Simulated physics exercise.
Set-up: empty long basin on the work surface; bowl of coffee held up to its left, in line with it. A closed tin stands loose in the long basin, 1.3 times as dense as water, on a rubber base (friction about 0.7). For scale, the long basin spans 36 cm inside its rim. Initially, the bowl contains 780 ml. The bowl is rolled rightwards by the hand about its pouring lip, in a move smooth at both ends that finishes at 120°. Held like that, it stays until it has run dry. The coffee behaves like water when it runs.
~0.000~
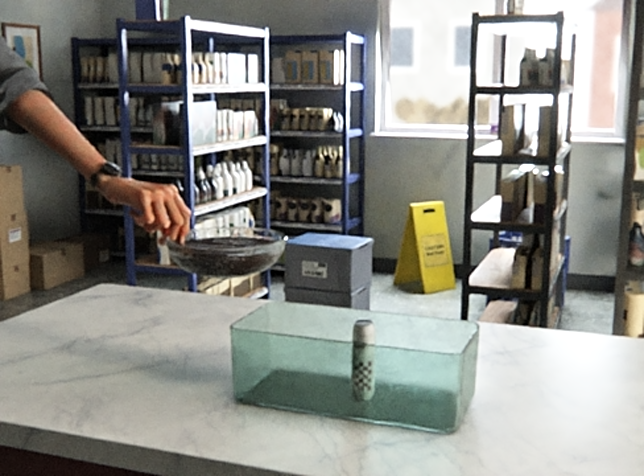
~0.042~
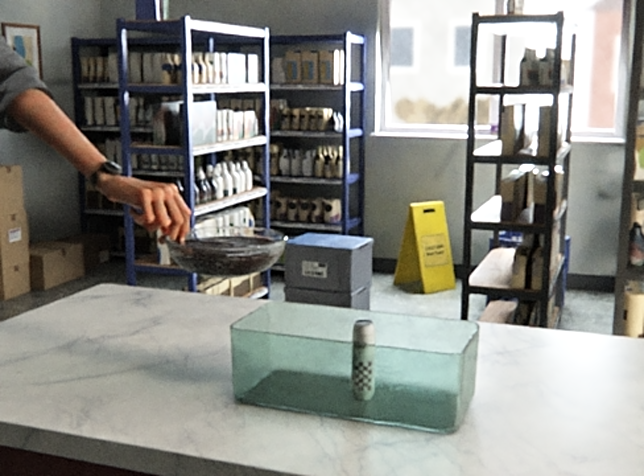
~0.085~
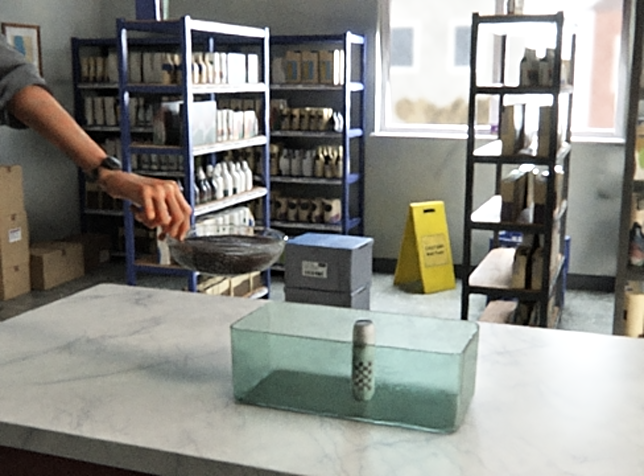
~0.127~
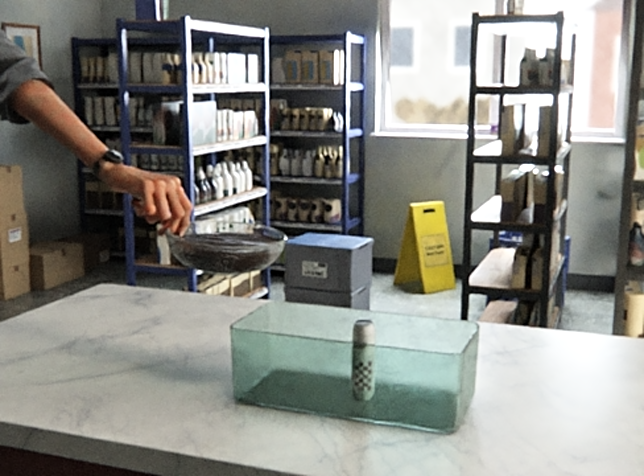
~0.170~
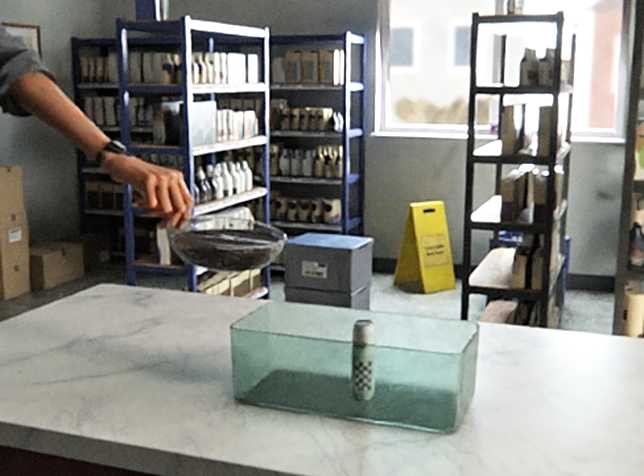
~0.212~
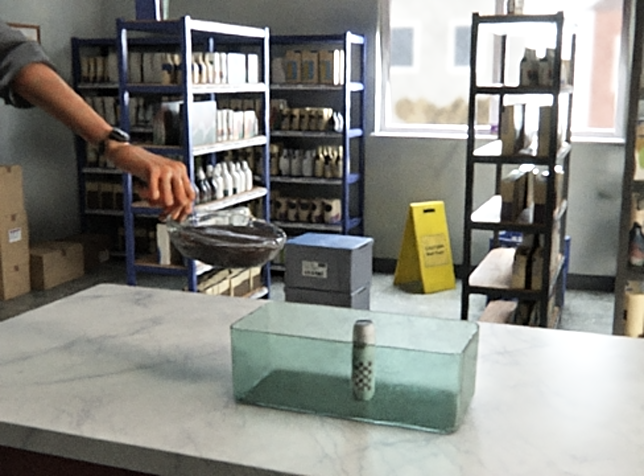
In a storeroom, a hand slightly tilts a glass bowl of dark liquid rightwards.
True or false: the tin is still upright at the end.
False.
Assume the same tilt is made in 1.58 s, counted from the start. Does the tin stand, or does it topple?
Outcome - the tin stays erect.
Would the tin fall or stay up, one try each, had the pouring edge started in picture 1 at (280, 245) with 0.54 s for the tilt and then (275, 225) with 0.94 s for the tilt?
In the first try it comes down; in the second it comes down.
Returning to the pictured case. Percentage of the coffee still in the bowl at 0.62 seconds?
20 %.
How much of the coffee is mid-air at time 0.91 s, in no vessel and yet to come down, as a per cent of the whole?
Around 3 per cent of the liquid is in flight.
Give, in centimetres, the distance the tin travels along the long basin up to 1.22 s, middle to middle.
It has moved some 8 cm.
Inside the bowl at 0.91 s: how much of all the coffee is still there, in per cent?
Near 0 percent, more or less.
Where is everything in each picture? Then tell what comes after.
Tilt 0°; pouring edge (281, 243); surface from (180, 242) to (279, 250); the long basin's rim runs from (250, 315) to (471, 339); the tin's top is at (364, 325), in the first frame.
Tilt 0°; pouring edge (281, 243); surface from (180, 242) to (279, 250), in the second frame.
Tilt 2°; pouring edge (281, 243); surface from (180, 240) to (279, 249), in the third frame.
Tilt 4°; pouring edge (280, 243); surface from (181, 237) to (279, 248), in the fourth frame.
Tilt 7°; pouring edge (280, 243); surface from (181, 233) to (279, 245), in the fifth frame.
Tilt 11°; pouring edge (280, 243); surface from (181, 228) to (280, 241), in the sixth frame.
After 0.62 s the tilt is 75° and 21 per cent is still to pour; the tin stands where it began.
After 0.91 s the tilt is 114° and 0 per cent is still to pour; the tin leans 20°.
After 1.22 s the tilt is 120° and 0 per cent is still to pour; the tin lies on its side.
After 1.56 s the tilt is 120° and 0 per cent is still to pour; the tin lies on its side.
In the end the tin lies on its side.
